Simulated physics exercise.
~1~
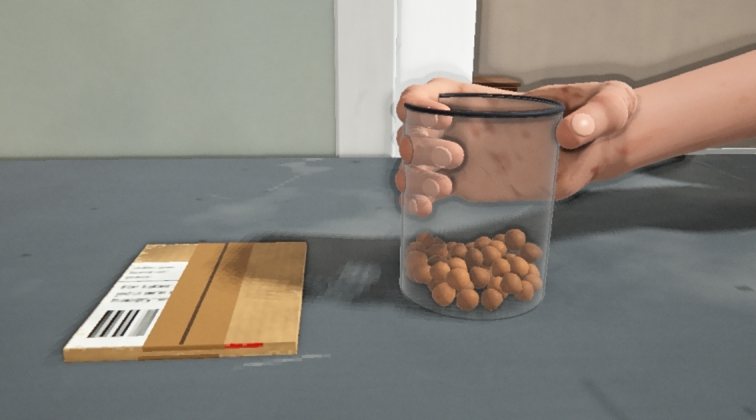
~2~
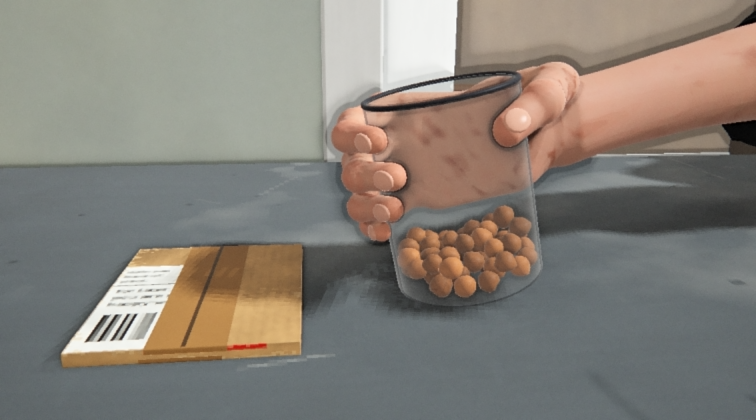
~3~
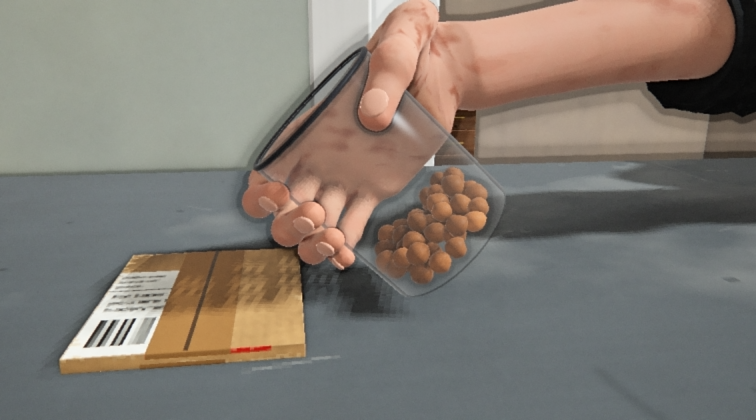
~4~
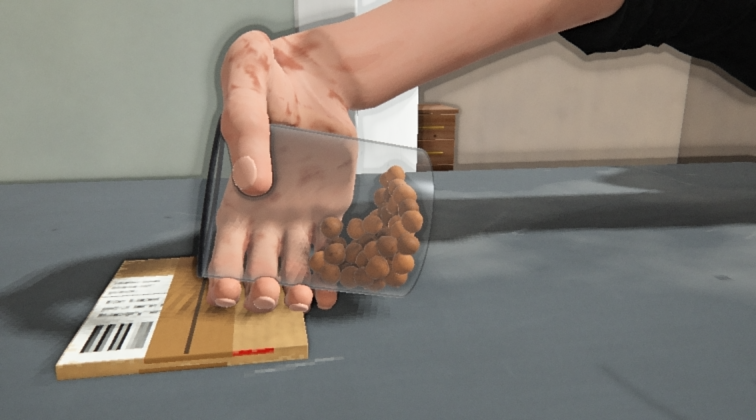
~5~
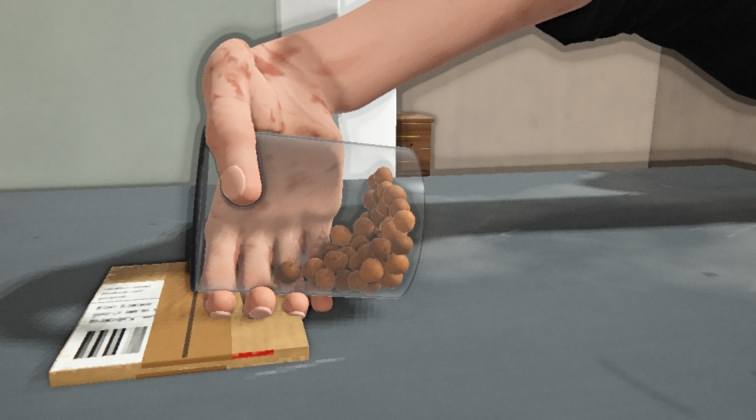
We see a hand lift a clear glass holding small brown balls from a grey surface and tip it to the left until it lies almost on its side against a flat cardboard box. The balls shift inside, and none spill out.
